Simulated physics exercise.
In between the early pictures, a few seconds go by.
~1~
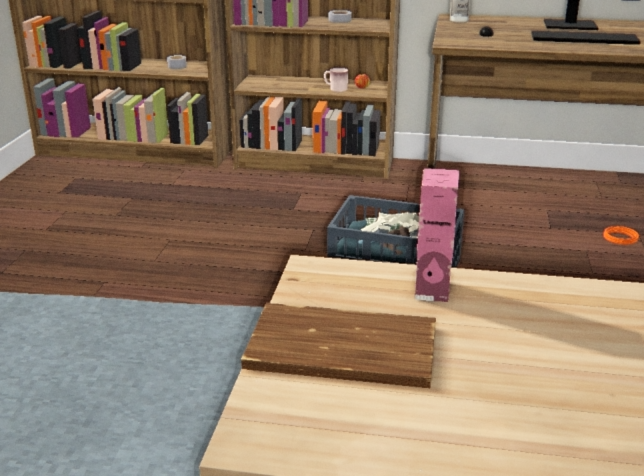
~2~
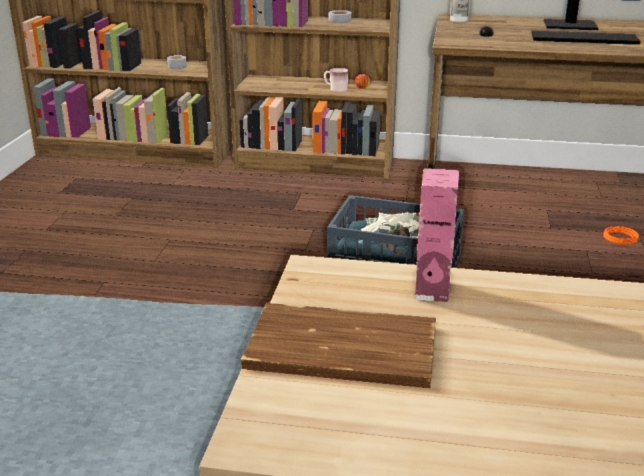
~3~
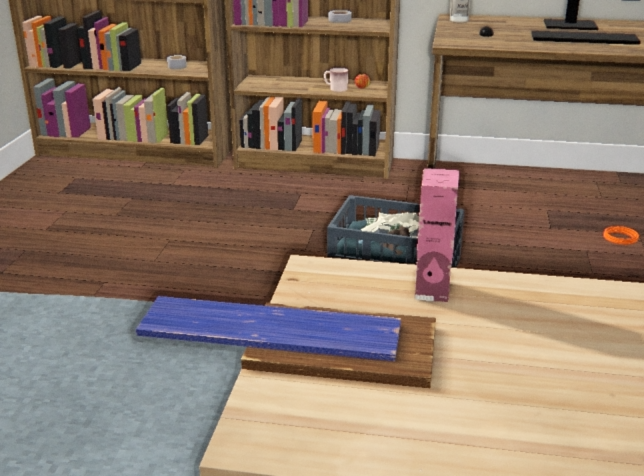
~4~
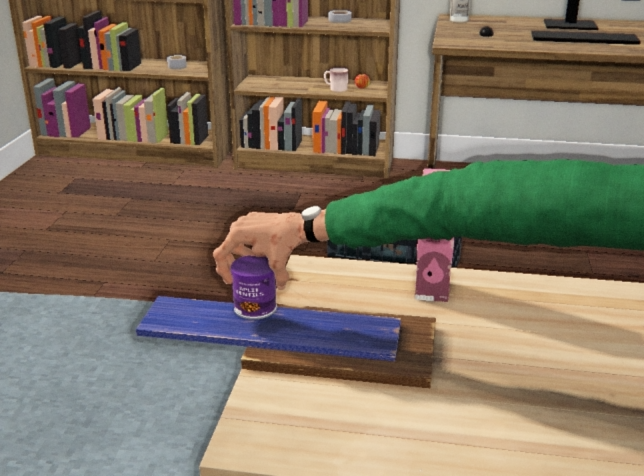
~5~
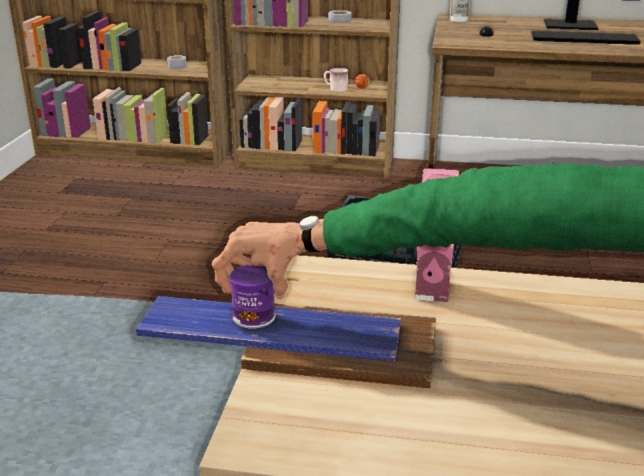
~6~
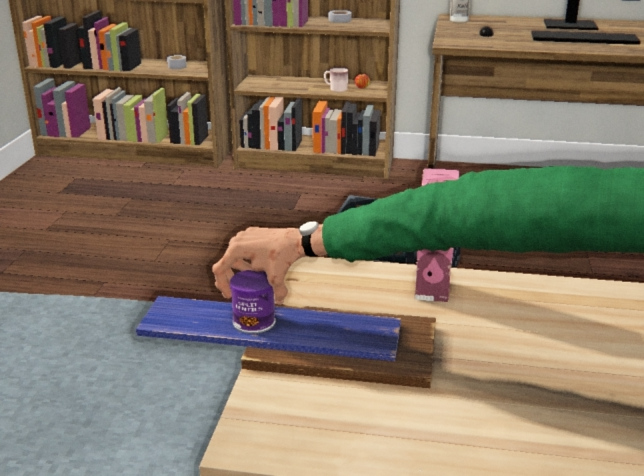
A blue plank appears across a brown slab on a pale wooden table near a pink carton, extending past the table's left edge; then a green-sleeved arm lowers a purple tin onto the plank and keeps holding it.
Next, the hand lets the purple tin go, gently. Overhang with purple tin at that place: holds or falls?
Holds.
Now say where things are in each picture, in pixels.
The last thing is not in view yet, in the first picture.
The last thing is not in view yet; pink carton (436, 236), in the second picture.
The last thing is not in view yet; brown slab (342, 343), in the third picture.
On its way; purple tin (254, 287); blue plank (270, 327), in the fourth picture.
On its way; purple tin (253, 296); pink carton (436, 236), in the fifth picture.
Set down, still held; purple tin (253, 301); brown slab (342, 343), in the sixth picture.
Then, 1.00 s later than the last frame, things are still on the move.
Then, 1.80 s later than the last frame, all is still.
When it is over, all 4 as before. End places, in pixels of the last picture, purple tin near (252, 302). The plank keeps its balance.
